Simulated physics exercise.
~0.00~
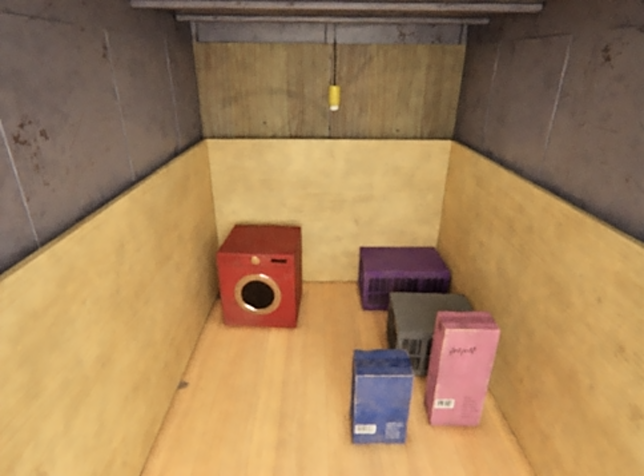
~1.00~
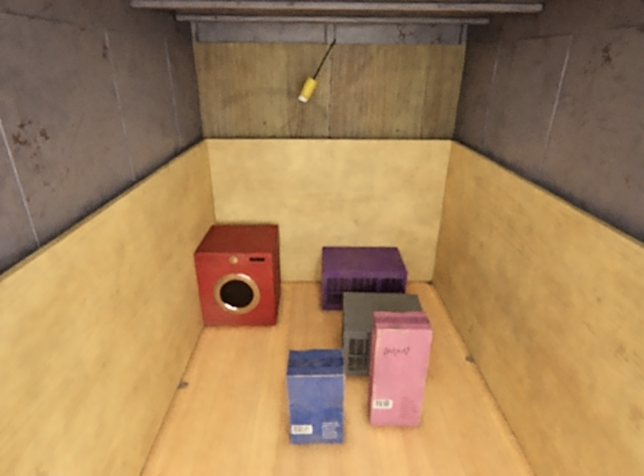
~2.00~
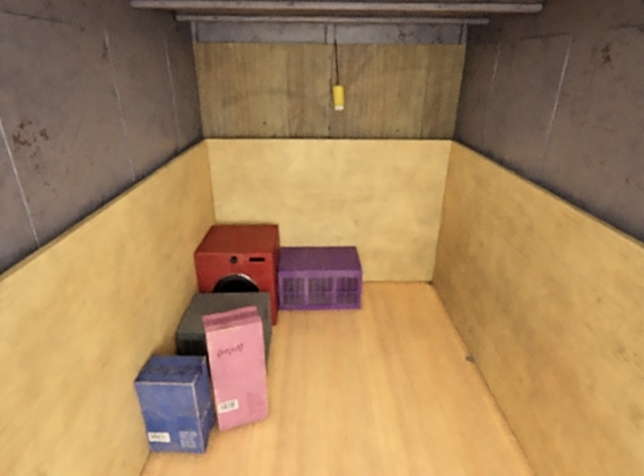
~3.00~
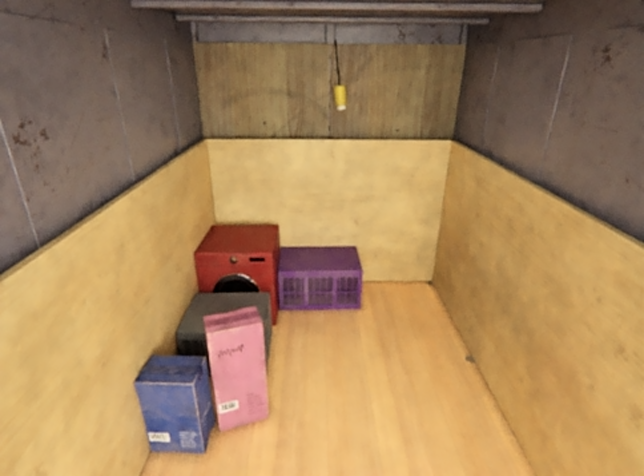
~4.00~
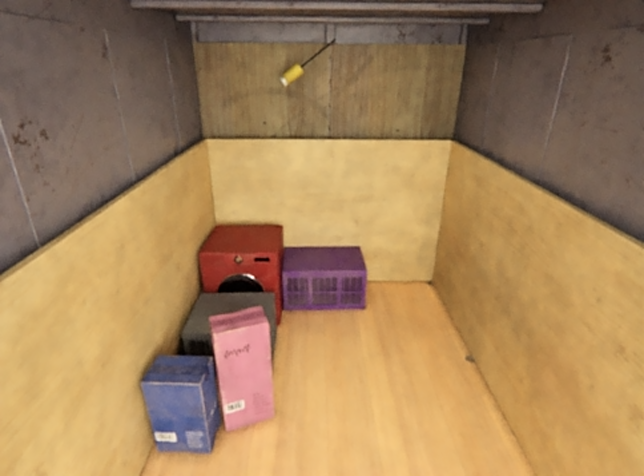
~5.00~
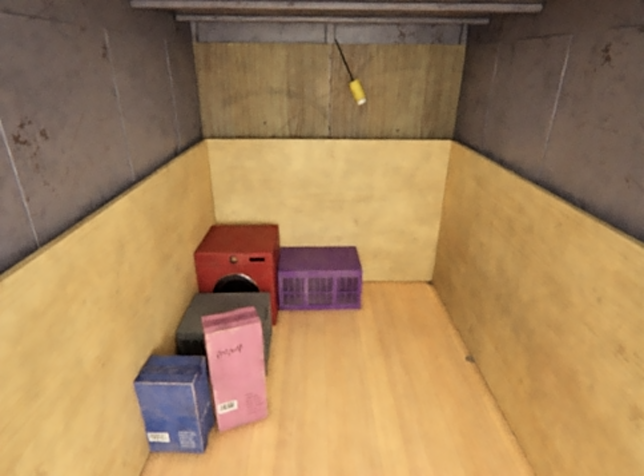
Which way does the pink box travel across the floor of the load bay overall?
The pink box slides to the left and ends up near the left wall, still upright.
